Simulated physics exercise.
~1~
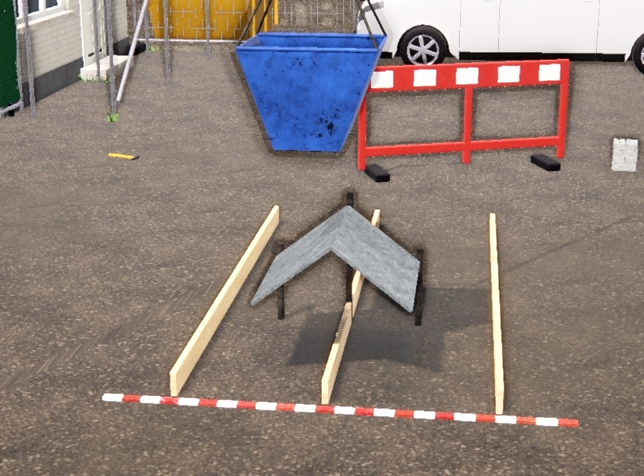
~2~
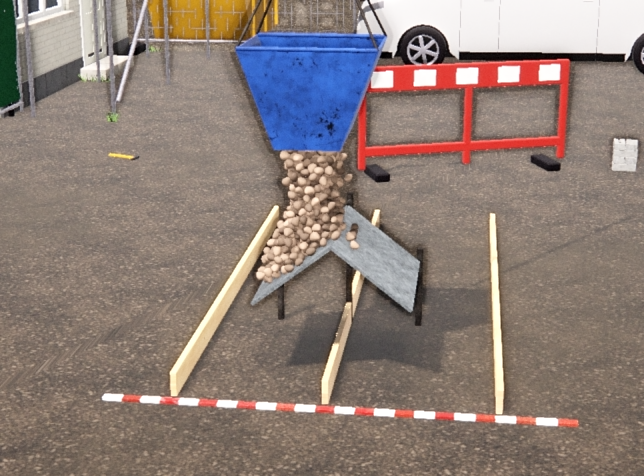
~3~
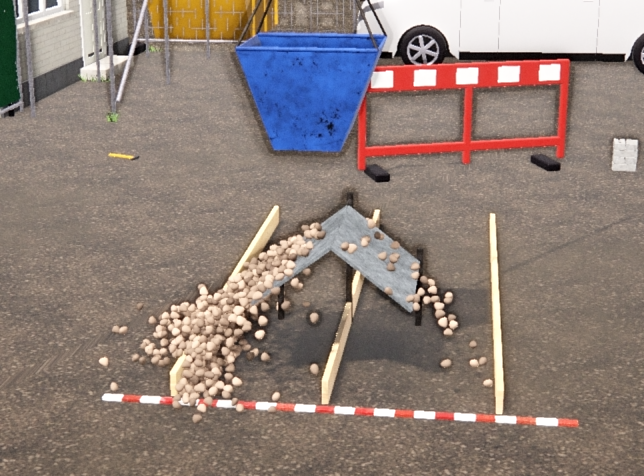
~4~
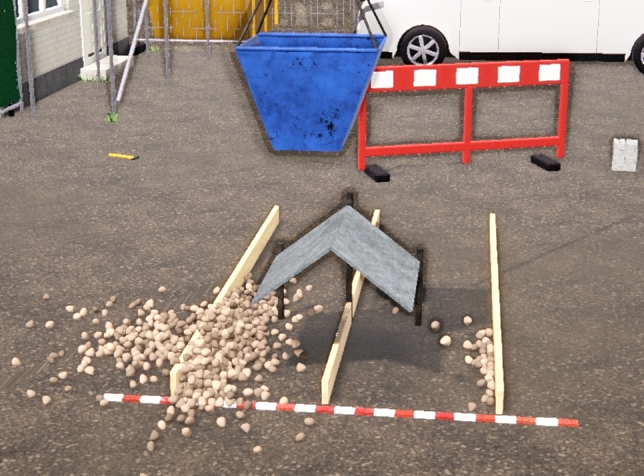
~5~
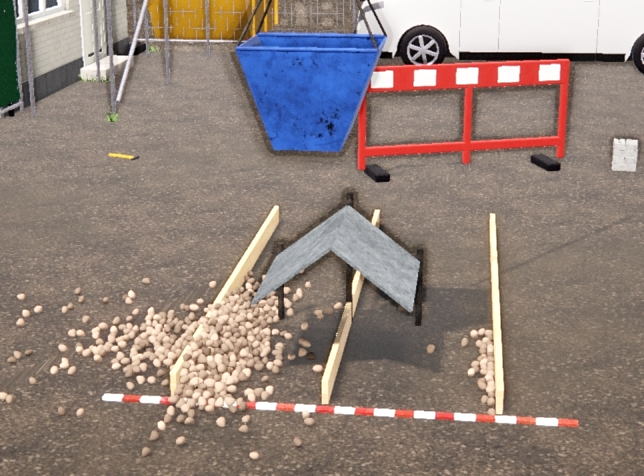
We see a blue skip drop a load of rounded stones onto a grey peaked steel slope between wooden planks; most slide down to the left and spill over the left plank, ending heaped around it, while a few settle against the right plank.
